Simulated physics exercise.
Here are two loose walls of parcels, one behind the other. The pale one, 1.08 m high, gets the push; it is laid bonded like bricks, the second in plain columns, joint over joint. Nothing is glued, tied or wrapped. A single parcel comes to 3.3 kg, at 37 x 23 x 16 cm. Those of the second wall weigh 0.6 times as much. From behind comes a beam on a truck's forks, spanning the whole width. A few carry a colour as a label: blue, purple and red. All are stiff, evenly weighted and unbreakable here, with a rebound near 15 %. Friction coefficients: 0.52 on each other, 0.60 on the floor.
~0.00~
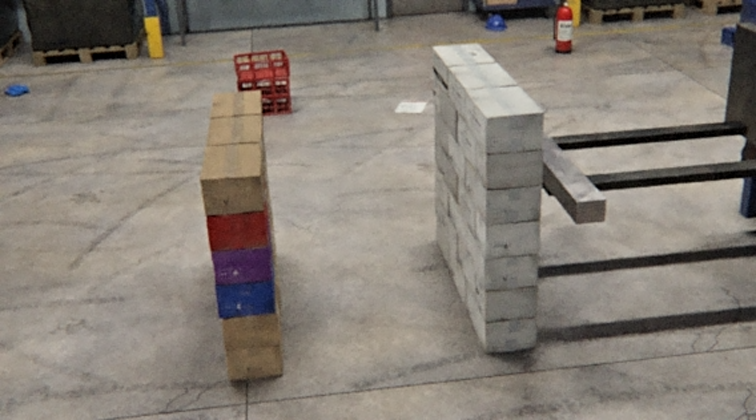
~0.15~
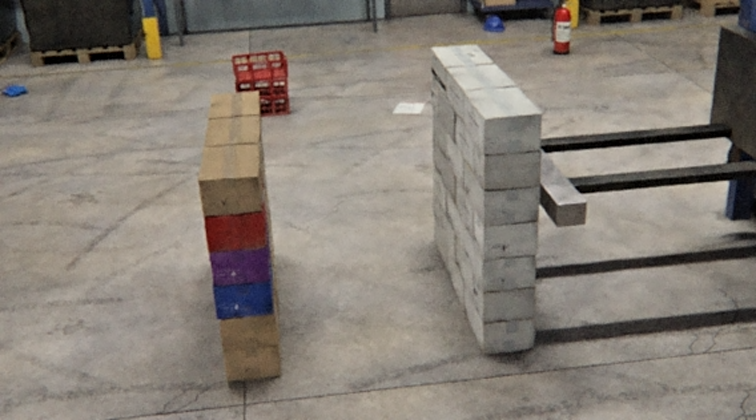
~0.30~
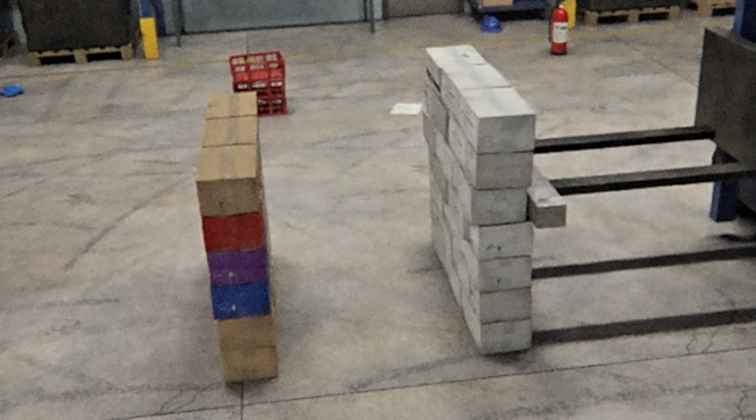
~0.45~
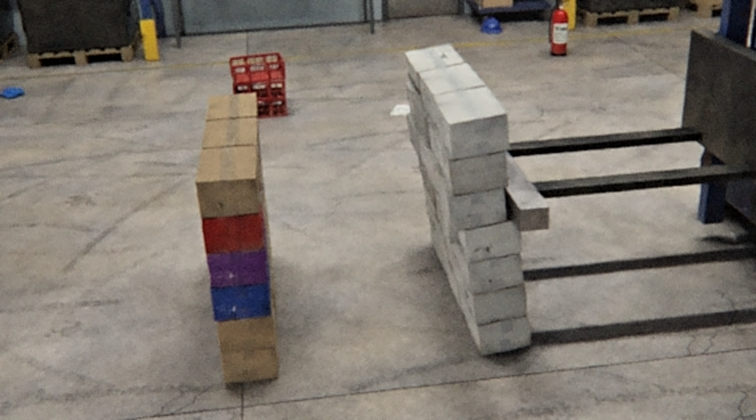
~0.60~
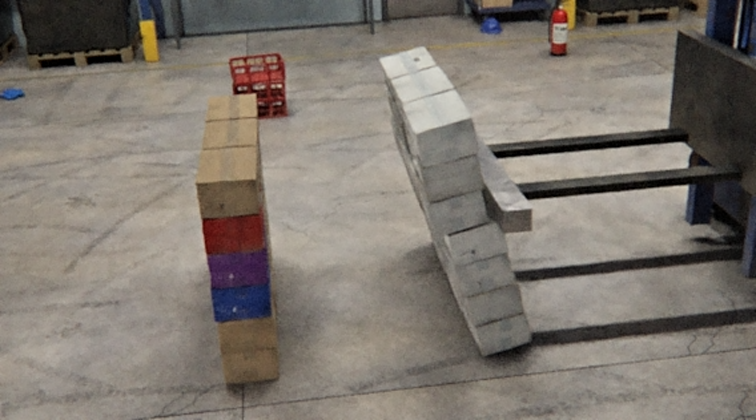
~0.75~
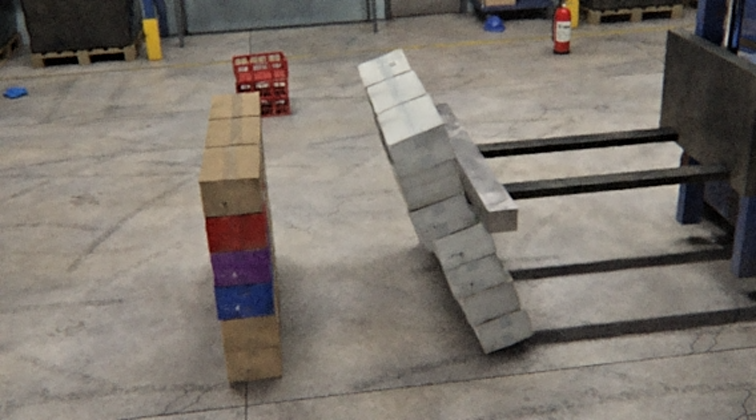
To begin with, a pale wall of blocks stands upright behind a brown stack with red, purple and blue parcels, while a beam on forks approaches from the right. The beam meets the pale wall and pushes it leftward, and the wall bends and leans further left, while the brown stack stays still.
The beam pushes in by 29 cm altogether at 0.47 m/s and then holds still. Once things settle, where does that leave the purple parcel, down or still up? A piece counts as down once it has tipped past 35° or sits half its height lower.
The purple parcel remains up.
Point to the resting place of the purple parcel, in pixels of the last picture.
Around (214, 251).
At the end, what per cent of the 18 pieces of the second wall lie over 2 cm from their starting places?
It is 100 per cent.
Around 0.92 s, 2 of the pale wall down; none of the 18 parcels of the second wall down; purple parcel unmoved.
Around 1.18 s, 17 of the pale wall down; none of the 18 parcels of the second wall down, 3 disturbed; purple parcel displaced 41 mm.
Around 2.44 s, 17 of the pale wall down; none of the 18 parcels of the second wall down, 18 disturbed; purple parcel displaced 12 cm; red parcel displaced 7 cm.
Finally (4.6 s), 20 of the pale wall down; none of the 18 parcels of the second wall down, 18 disturbed; purple parcel displaced 11 cm; blue parcel displaced 7 cm; red parcel displaced 7 cm. Seen by the last camera, middles, purple parcel near (214, 251), blue parcel near (229, 282).
